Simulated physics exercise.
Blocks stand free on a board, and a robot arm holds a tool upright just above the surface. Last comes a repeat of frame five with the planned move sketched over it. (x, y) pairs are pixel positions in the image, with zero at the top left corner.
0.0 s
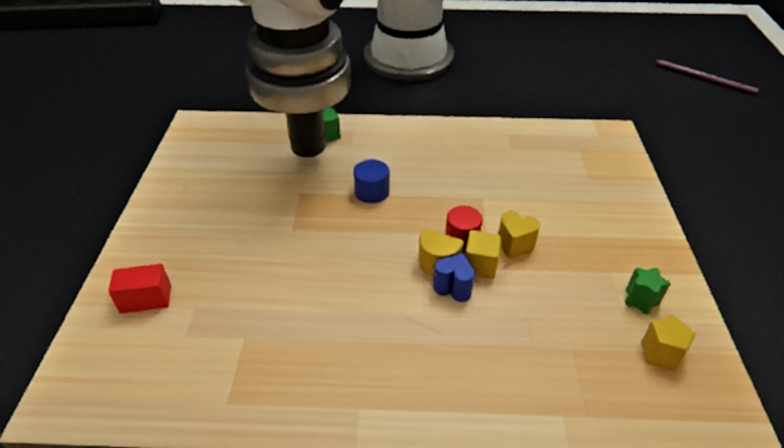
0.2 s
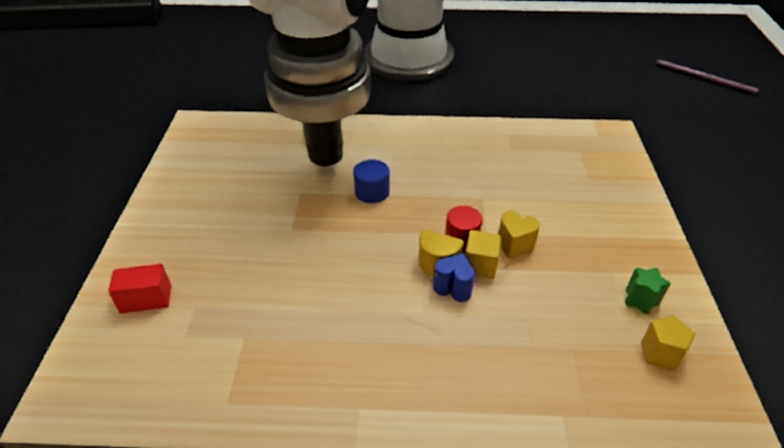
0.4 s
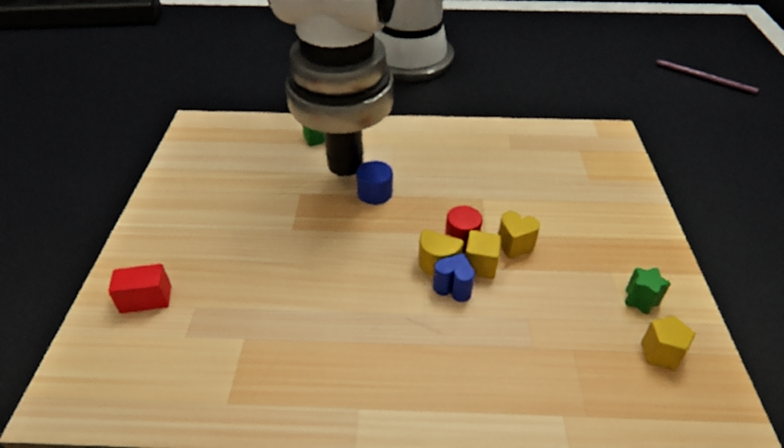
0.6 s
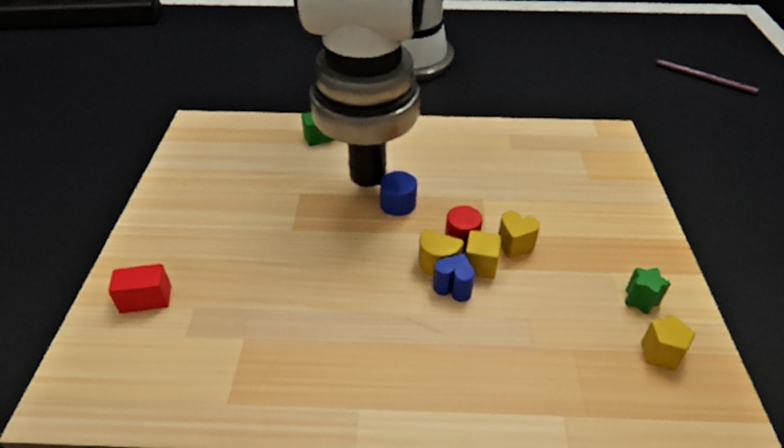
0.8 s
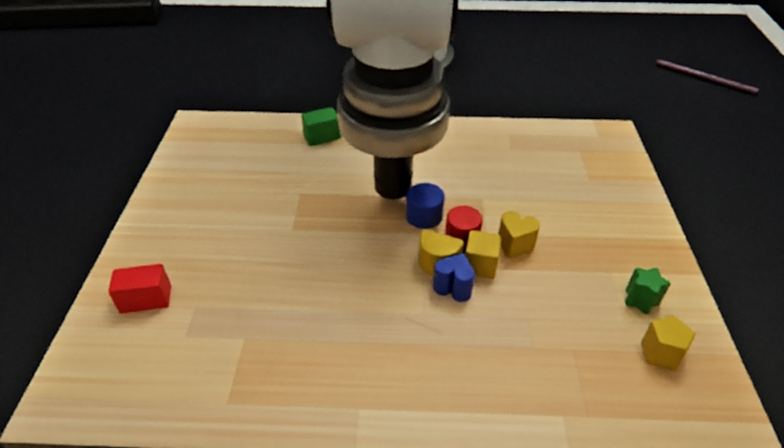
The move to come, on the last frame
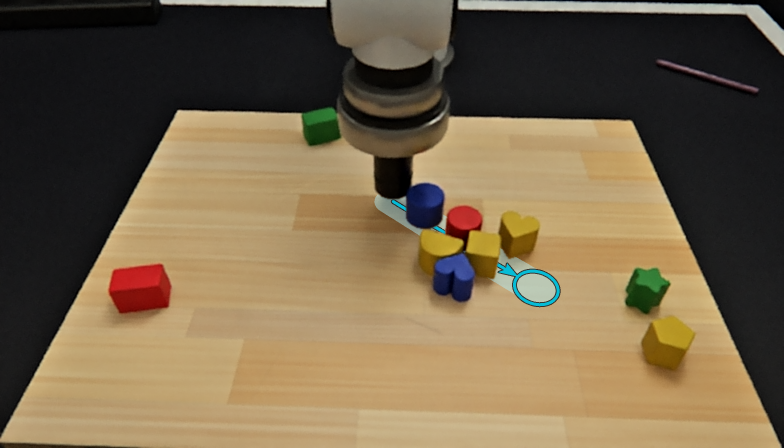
On a wooden board scattered with coloured blocks, a robot arm moved its dark tool to the right and toward the viewer, then pushed the blue round block over beside the red round one.
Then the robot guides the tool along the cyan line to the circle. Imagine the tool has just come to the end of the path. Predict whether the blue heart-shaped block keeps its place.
It sits in its place.
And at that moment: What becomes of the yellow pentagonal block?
The block stays on its spot.
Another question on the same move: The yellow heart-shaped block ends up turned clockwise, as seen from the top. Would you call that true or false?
False.
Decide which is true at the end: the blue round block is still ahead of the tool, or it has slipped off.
Slid off.
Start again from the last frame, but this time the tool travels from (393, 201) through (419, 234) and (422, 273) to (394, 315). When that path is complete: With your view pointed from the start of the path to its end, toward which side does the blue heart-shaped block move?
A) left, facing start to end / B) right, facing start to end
The one that fits is A, left, facing start to end.
The line goes from (393, 201) to (536, 287).
What follows on the original path. One third of the way, tool (437, 214); blue round block (478, 209); red round block (505, 230); yellow square block (490, 252); yellow heart-shaped block (537, 224).
Two thirds of the way, tool (488, 244); blue round block (509, 212); red round block (529, 240); yellow square block (505, 267), turned 20° clockwise; yellow heart-shaped block (551, 225), turned 15° anticlockwise.
At the end, tool (540, 274); blue round block (509, 212); blue heart-shaped block unmoved; red round block (577, 253); yellow square block (528, 293), turned 105° clockwise; yellow heart-shaped block (559, 224), turned 45° anticlockwise; yellow pentagonal block unmoved.
